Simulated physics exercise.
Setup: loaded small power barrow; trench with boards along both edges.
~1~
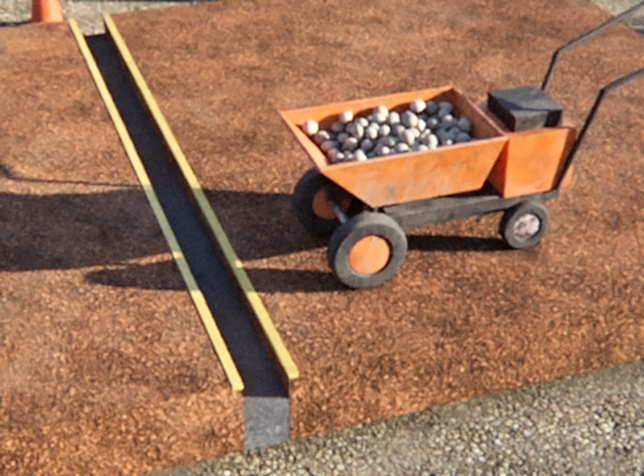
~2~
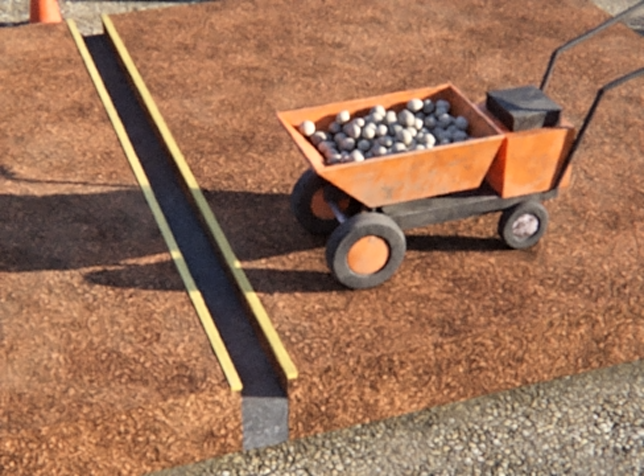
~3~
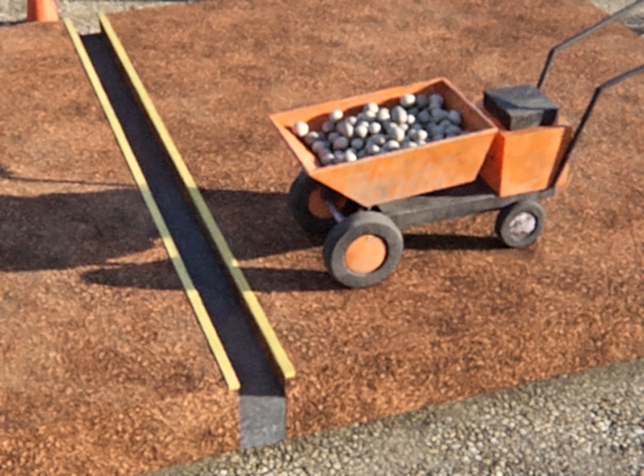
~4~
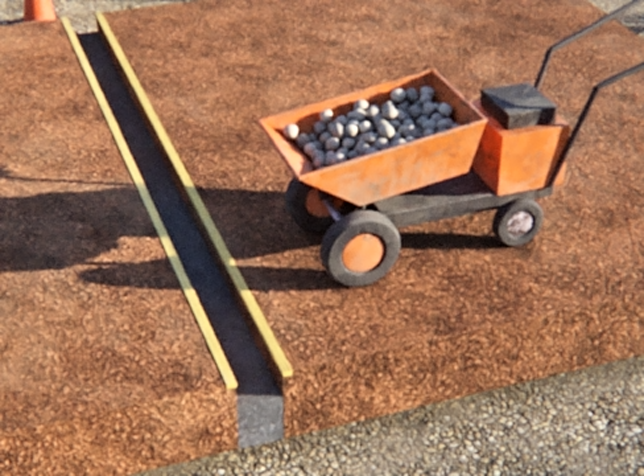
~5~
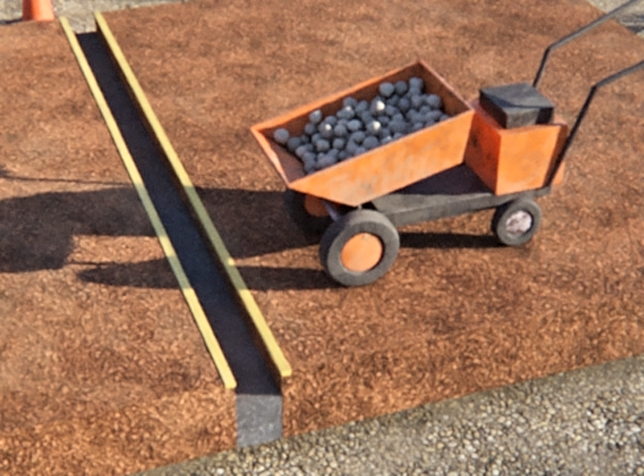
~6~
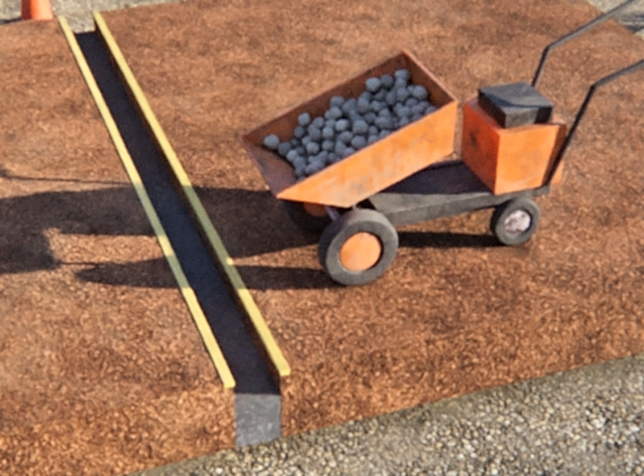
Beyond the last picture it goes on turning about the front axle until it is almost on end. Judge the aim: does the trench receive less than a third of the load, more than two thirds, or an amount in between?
It receives between a third and two thirds.
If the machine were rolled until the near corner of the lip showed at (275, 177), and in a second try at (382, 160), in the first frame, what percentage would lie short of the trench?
0 % and 40 %.
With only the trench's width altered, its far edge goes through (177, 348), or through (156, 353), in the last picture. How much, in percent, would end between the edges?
Lab note: Try one 80 per cent, try two 90 per cent.
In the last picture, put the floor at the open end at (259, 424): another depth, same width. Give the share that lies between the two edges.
Something close to 80 per cent.
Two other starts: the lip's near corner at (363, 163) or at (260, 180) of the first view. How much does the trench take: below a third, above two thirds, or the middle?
The middle third; below one third.
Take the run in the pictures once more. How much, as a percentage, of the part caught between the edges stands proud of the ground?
I'd estimate around 30 %.
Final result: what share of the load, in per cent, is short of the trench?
Share of load: Near 0 %.
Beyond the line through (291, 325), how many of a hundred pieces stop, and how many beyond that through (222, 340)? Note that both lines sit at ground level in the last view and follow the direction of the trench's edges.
Roughly 80 and 30 %.
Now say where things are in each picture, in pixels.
Lip of the skip at (320, 170), level; top of the load at (398, 132), river pebbles; first edge of the trench at (272, 333); far edge at (219, 344), the trench under half as wide as the skip, and about half as deep as wide, in the first picture.
Lip of the skip at (317, 171), tipped barely; top of the load at (409, 134), in the second picture.
Lip of the skip at (309, 174), tipped barely; top of the load at (402, 131), in the third picture.
Lip of the skip at (299, 178), tipped a little; top of the load at (400, 117), in the fourth picture.
Lip of the skip at (288, 186), tipped a little; top of the load at (414, 117), in the fifth picture.
Lip of the skip at (277, 196), tipped clearly; top of the load at (402, 110); first edge of the trench at (264, 330); far edge at (210, 341), in the sixth picture.
Soon after the last picture, skip tipped steeply; all in the skip.
A little later, skip tipped right over; about two thirds in the skip; about a third in or heaped over the trench; a small part beyond it; a stray few falling.
Later still, skip tipped right over; about a quarter in the skip; a stray few short of the trench; about half in or heaped over the trench; about a quarter beyond it.
At rest, skip tipped right over; about a quarter in the skip; a stray few short of the trench; about half in or heaped over the trench; about a quarter beyond it.
